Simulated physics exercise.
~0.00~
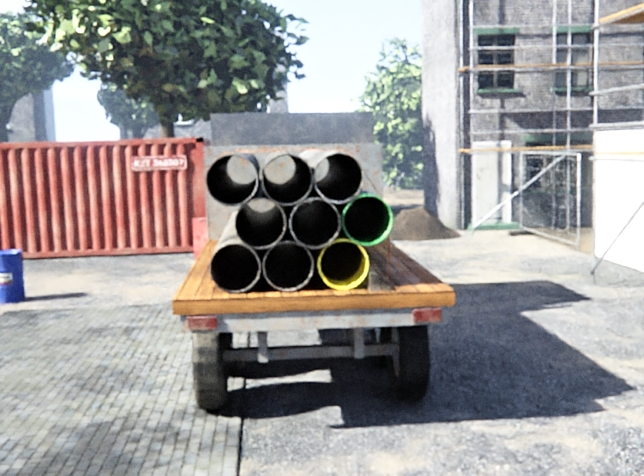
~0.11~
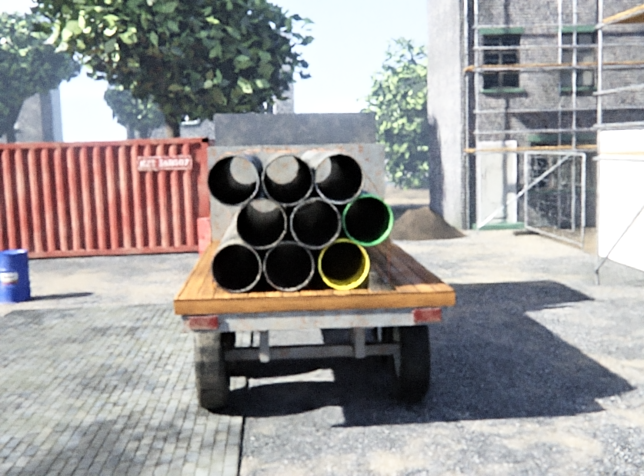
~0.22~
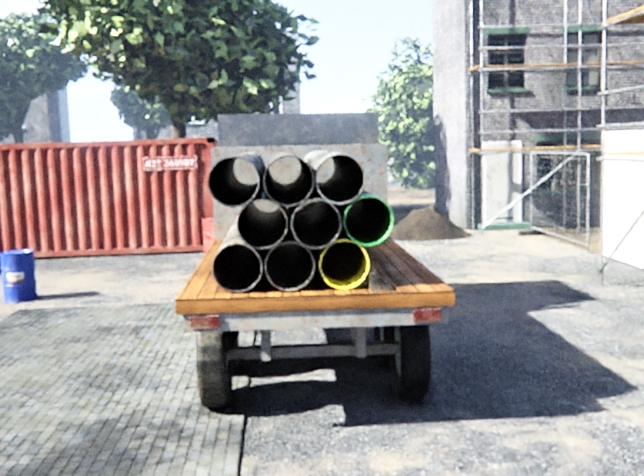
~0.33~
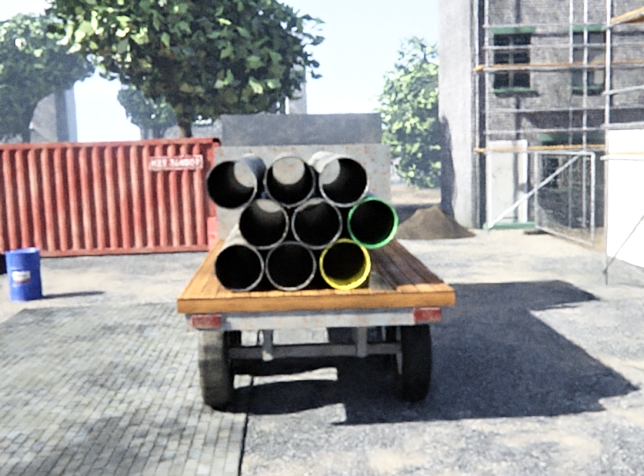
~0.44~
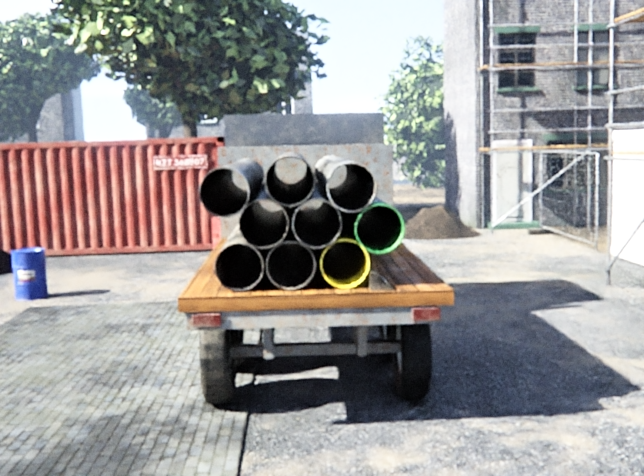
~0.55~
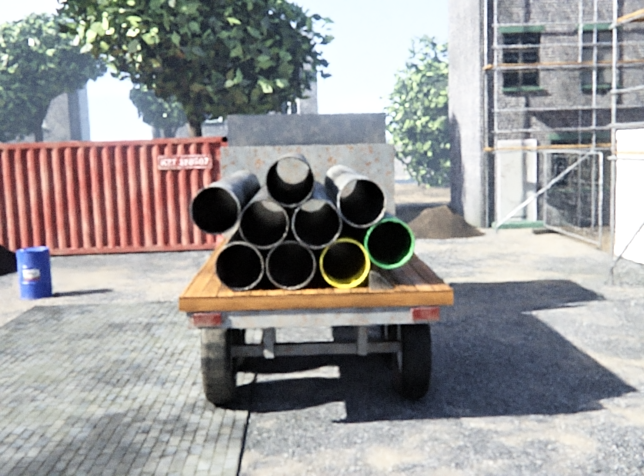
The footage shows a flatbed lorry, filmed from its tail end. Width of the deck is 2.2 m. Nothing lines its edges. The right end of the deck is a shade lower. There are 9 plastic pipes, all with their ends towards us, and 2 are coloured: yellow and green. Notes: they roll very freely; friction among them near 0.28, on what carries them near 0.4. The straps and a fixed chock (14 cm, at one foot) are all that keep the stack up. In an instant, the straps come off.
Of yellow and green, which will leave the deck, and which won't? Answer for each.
Yellow pipe won't, green will.
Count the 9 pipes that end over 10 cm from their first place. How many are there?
The count is 6.
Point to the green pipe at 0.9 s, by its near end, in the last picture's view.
Roughly at (446, 262) in the last picture.
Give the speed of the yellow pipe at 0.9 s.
0.0 m/s, roughly.
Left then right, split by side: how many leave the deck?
Left 3, right 2.
After 0.9 s, yellow is on the deck, 85 cm from the right edge; green is on the deck, 5 cm from the right edge, rolling right; 1 off so far.
After 1.1 s, green is dropping off the right side; no change for yellow; 2 off so far.
At rest (5.3 s), yellow is on the deck, 85 cm from the right edge; green is down on the right; 5 off so far.
